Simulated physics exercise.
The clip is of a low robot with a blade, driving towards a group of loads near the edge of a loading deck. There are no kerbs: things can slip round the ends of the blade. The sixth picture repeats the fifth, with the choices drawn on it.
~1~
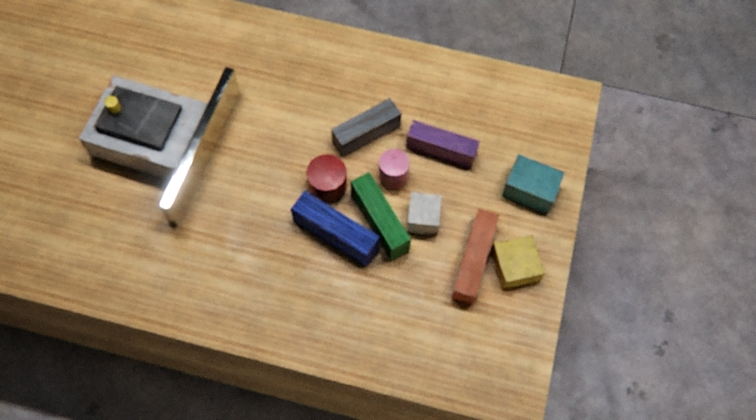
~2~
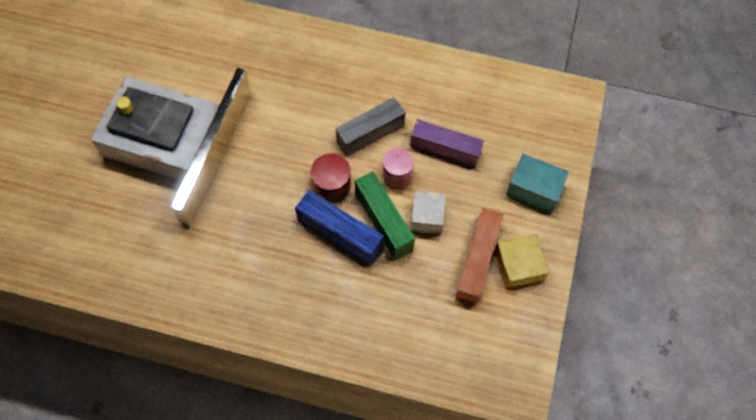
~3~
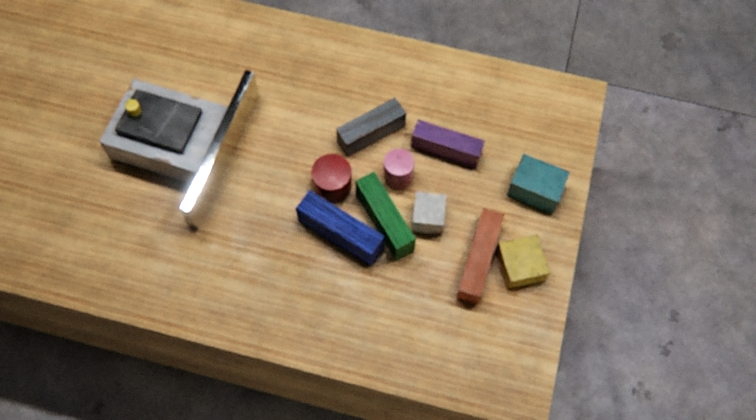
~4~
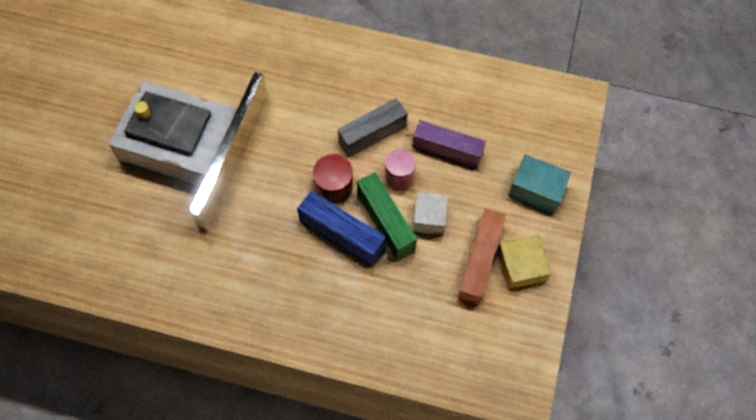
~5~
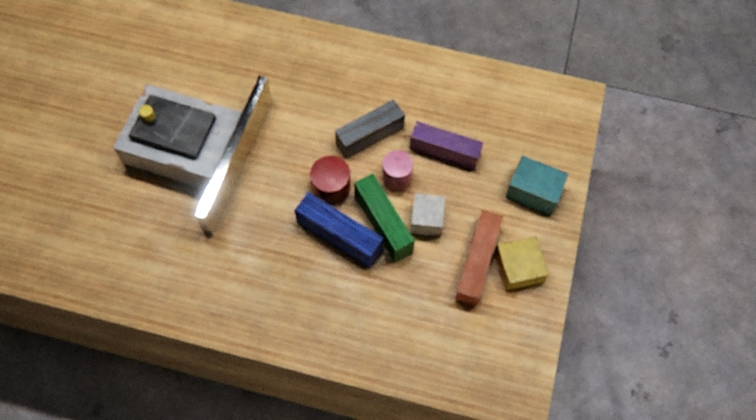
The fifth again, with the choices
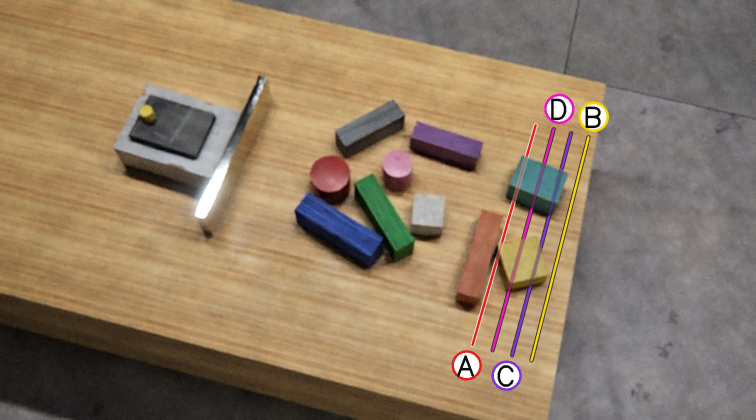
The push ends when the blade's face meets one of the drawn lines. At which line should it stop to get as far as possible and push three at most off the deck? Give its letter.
A is the last line within the limit.
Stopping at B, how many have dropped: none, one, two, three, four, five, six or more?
In all, six or more.
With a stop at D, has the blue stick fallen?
No.
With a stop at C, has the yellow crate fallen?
Yes.
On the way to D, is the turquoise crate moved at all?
By then, yes.
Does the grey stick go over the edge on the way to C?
By then, no.
On the copy, A at (506, 228); B at (562, 242); C at (543, 237); D at (525, 233).
On A. First, robot (273, 150); grey stick (379, 132); blue stick (361, 240).
Then, robot (370, 173); yellow crate (552, 281); turquoise crate (555, 196).
Finally, robot (449, 192); turquoise crate over the edge; yellow crate over the edge; two fallen.
By contrast, B drops nine; C drops seven; D drops five.
